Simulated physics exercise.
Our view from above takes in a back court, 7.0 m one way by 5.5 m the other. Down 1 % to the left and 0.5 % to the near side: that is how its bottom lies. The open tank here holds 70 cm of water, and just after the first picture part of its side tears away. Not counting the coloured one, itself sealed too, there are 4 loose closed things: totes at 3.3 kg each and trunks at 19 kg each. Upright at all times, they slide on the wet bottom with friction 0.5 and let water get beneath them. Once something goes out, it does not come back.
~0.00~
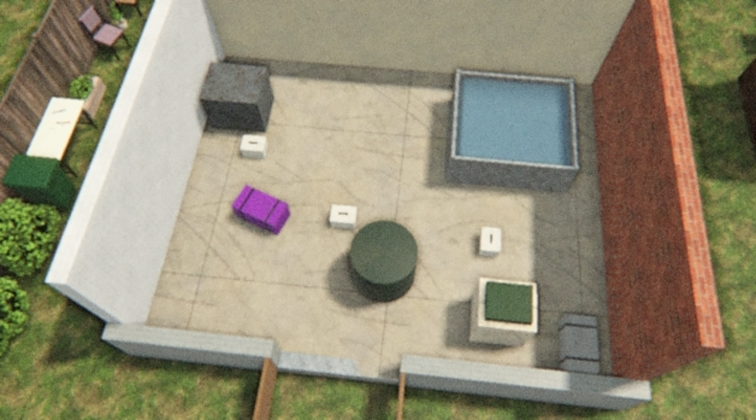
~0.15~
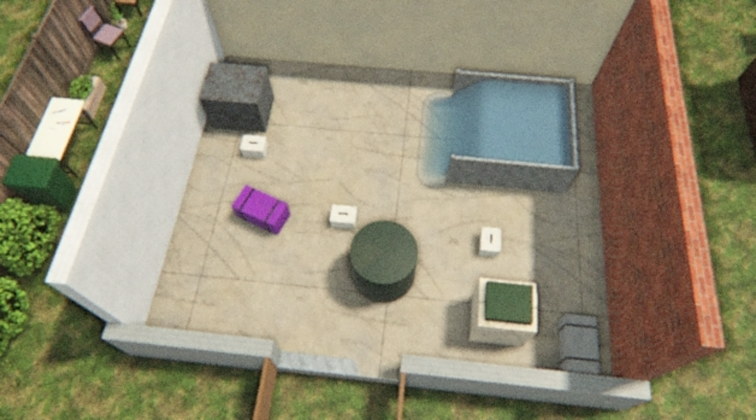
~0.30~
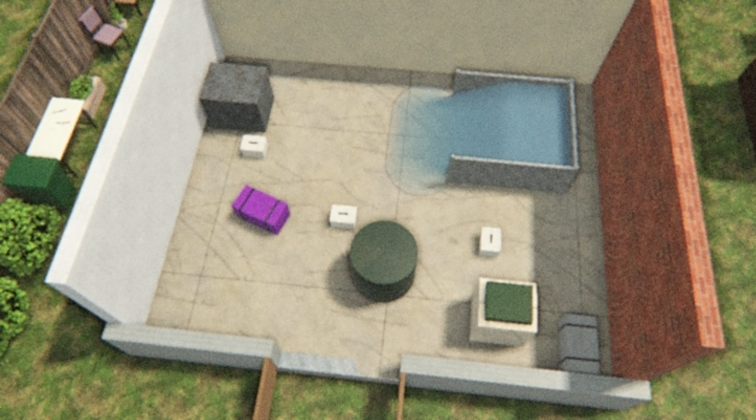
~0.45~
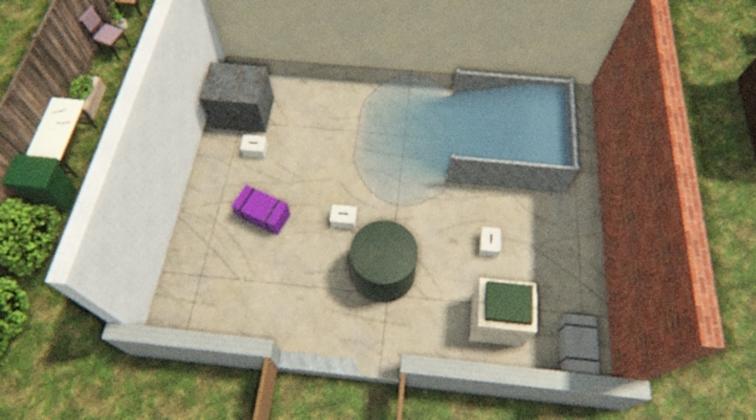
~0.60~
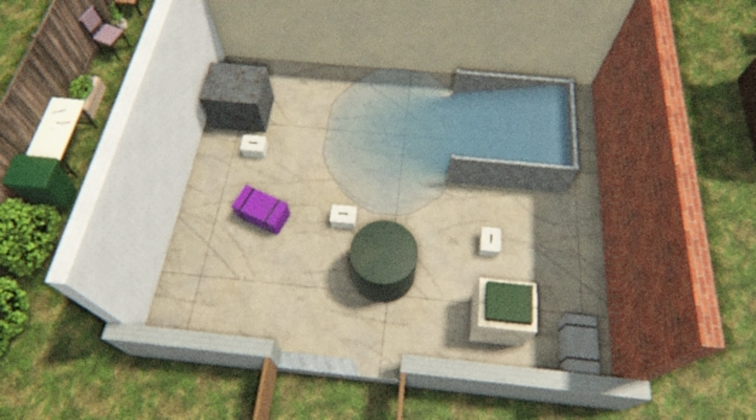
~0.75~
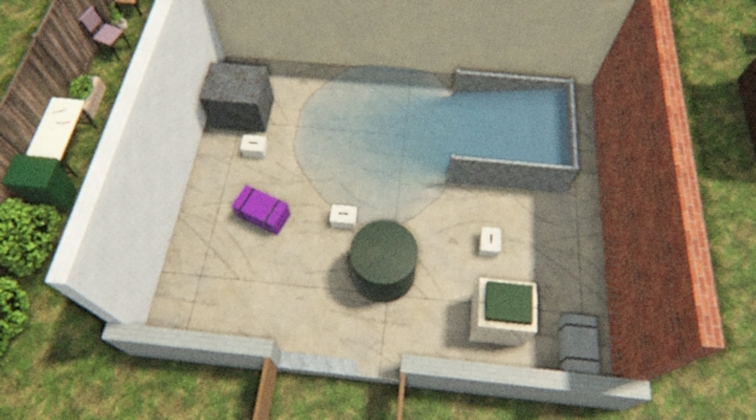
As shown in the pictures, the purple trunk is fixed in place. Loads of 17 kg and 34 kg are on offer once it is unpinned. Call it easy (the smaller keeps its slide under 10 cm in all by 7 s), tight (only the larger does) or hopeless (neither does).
Hopeless.
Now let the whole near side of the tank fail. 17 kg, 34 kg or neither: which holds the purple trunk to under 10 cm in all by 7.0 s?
So the lighter choice.
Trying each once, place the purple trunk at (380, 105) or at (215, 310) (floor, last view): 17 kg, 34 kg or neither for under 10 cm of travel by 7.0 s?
First spot: No mass works; second spot: No mass works.
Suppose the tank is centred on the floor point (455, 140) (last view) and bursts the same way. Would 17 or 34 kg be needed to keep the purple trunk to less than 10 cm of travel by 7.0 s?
Well, in that case even the heavier fails.
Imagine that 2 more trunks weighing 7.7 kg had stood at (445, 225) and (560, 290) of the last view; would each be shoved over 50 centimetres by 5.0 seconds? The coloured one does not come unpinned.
Going through them in that order, the answers are not too far and not too far.
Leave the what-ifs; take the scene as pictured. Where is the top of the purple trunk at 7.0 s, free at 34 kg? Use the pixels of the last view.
About (352, 348).
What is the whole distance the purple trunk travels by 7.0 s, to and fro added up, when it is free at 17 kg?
All together it comes to about 450 cm.
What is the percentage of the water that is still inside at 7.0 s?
I'd say some 94 percent hasn't gone yet.
After 1.4 s the purple trunk would be 6 cm from its start with 17 kg and 1 cm from its start with 34 kg; 4 cm of water round it then.
After 3.1 s the purple trunk would be 195 cm from its start with 17 kg and 178 cm from its start with 34 kg; 10 cm of water round it then.
After 4.9 s the purple trunk would be 153 cm from its start with 17 kg and 175 cm from its start with 34 kg; 18 cm of water round it then.
After 7.0 s the purple trunk would be 196 cm from its start with 17 kg and 277 cm from its start with 34 kg; 5 cm of water round it then.
